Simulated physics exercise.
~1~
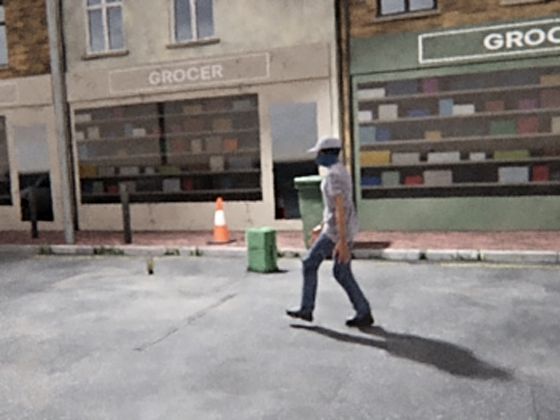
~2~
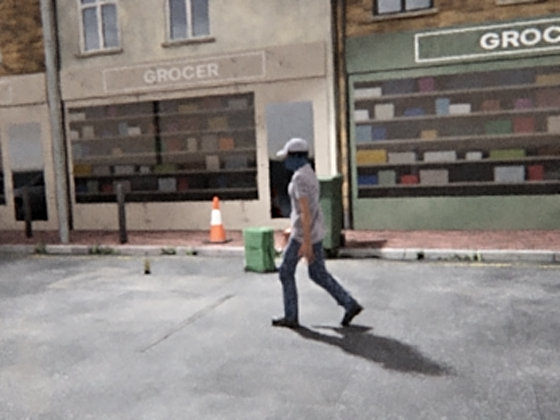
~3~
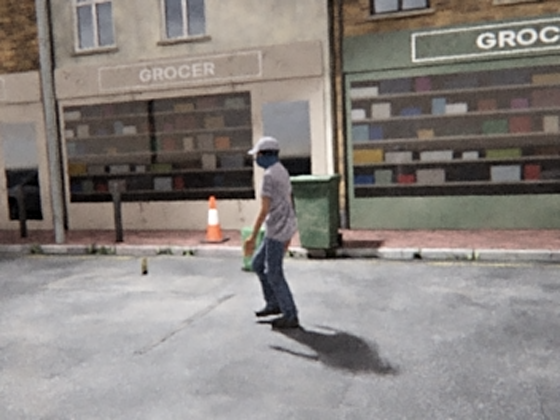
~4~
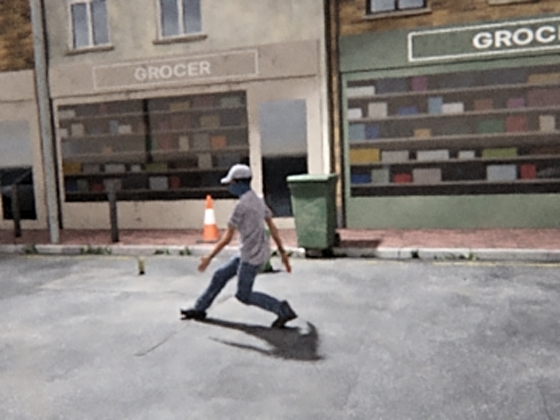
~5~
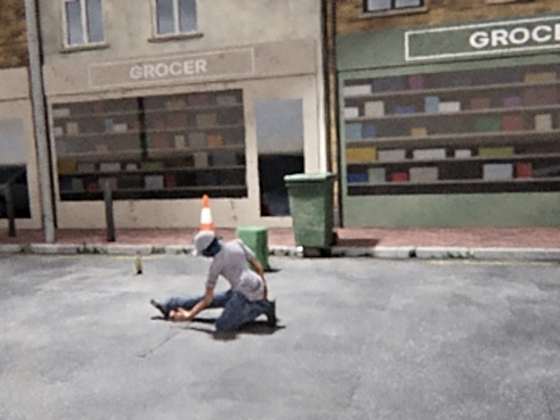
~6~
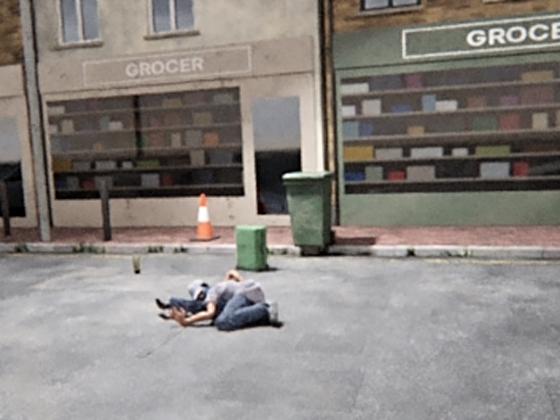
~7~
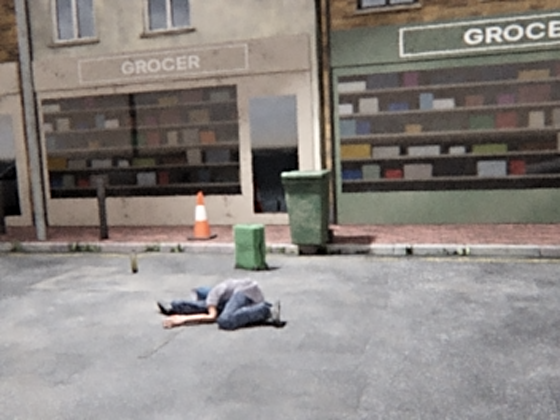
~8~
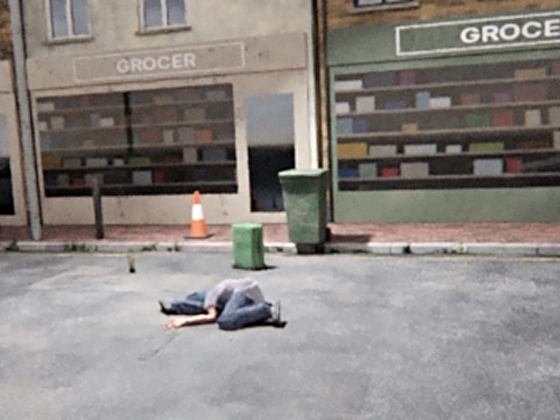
A person in a white cap, grey shirt and jeans walked left across the grey street past two grocer shopfronts, then lurched with legs spread wide, sank to the ground and folded forward, ending slumped and still near a small green bin.
